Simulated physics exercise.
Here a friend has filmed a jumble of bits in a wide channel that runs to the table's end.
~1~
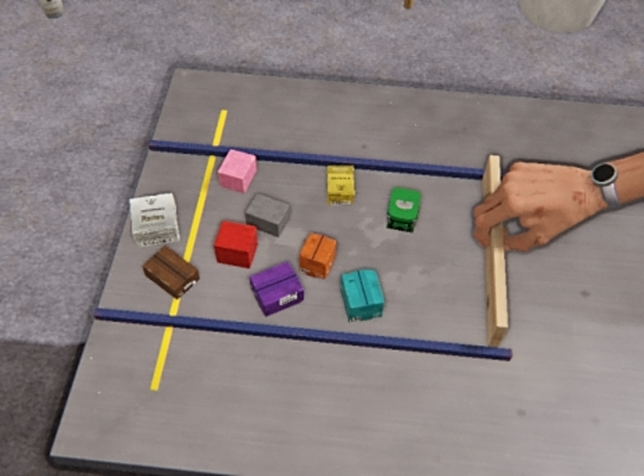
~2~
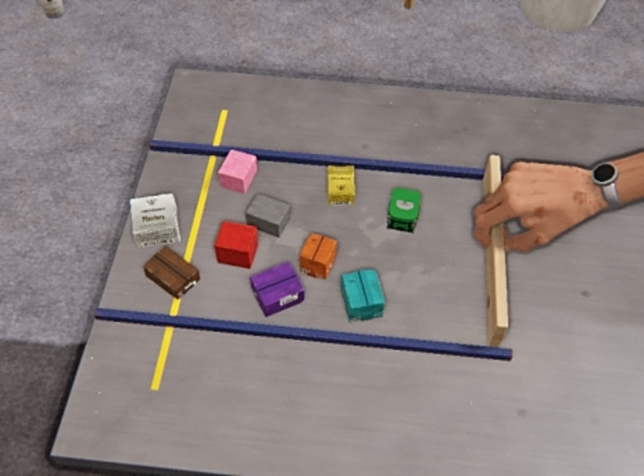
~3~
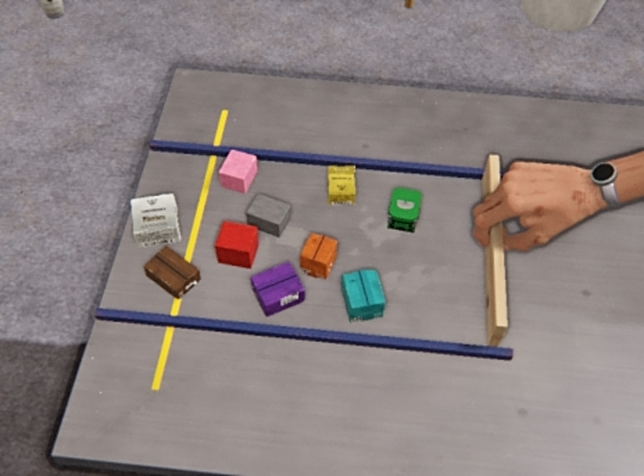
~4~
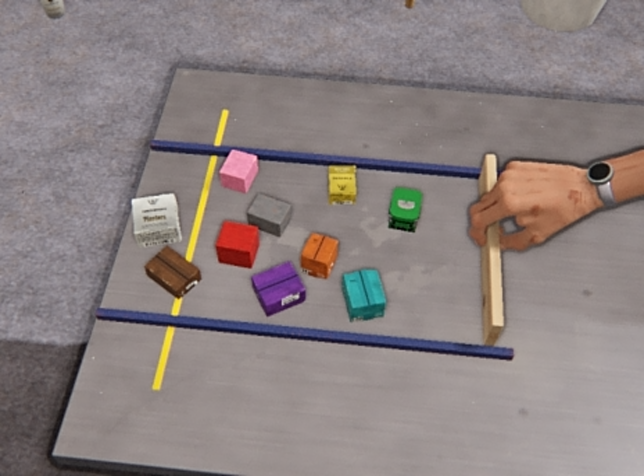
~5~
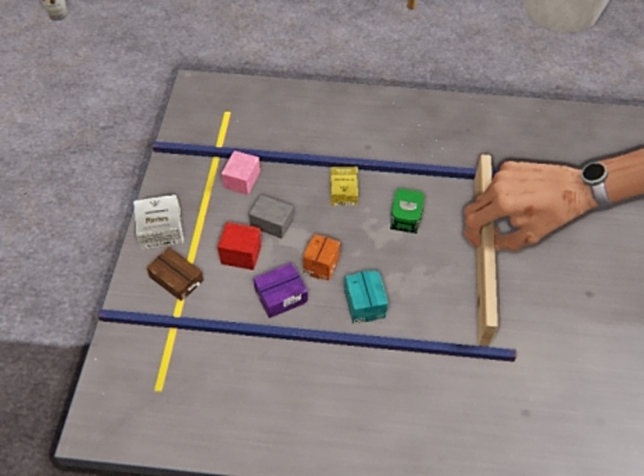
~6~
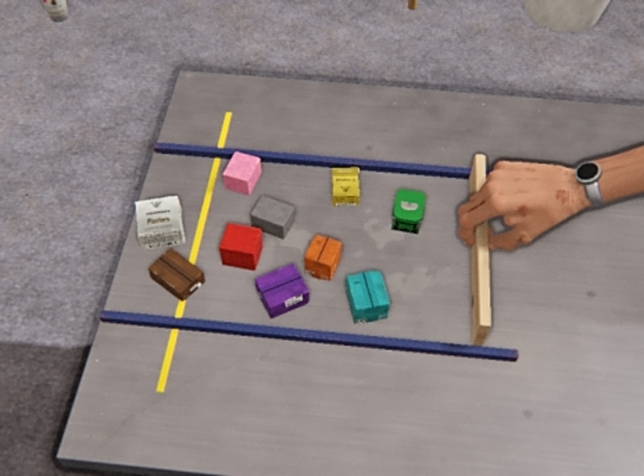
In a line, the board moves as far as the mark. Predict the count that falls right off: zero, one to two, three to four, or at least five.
The count is one to two.
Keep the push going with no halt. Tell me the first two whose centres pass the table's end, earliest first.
The order is the brown box, then the white box.
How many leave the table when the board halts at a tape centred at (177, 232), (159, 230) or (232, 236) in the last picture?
Per try: 4; 6; 0.
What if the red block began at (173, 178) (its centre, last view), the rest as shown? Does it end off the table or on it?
From that start the object does not stay.
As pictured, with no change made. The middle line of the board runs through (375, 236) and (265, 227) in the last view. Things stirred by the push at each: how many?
Tally: 3; 9.
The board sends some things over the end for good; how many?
Fallen: 2.
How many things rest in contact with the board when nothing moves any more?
4 end up touching it.
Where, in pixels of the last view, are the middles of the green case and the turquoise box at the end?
You'll find the green case at roughly (193, 194) and the turquoise box at roughly (167, 278).
Soon after, none off yet; white box at rest near (160, 223); brown box at rest near (177, 275); pink block at rest near (242, 174).
After that, none off yet; white box at rest near (160, 223); brown box moving near (171, 275); pink block moving near (236, 173).
In the end, the number that fall off is one or two; gone, brown box and white box.
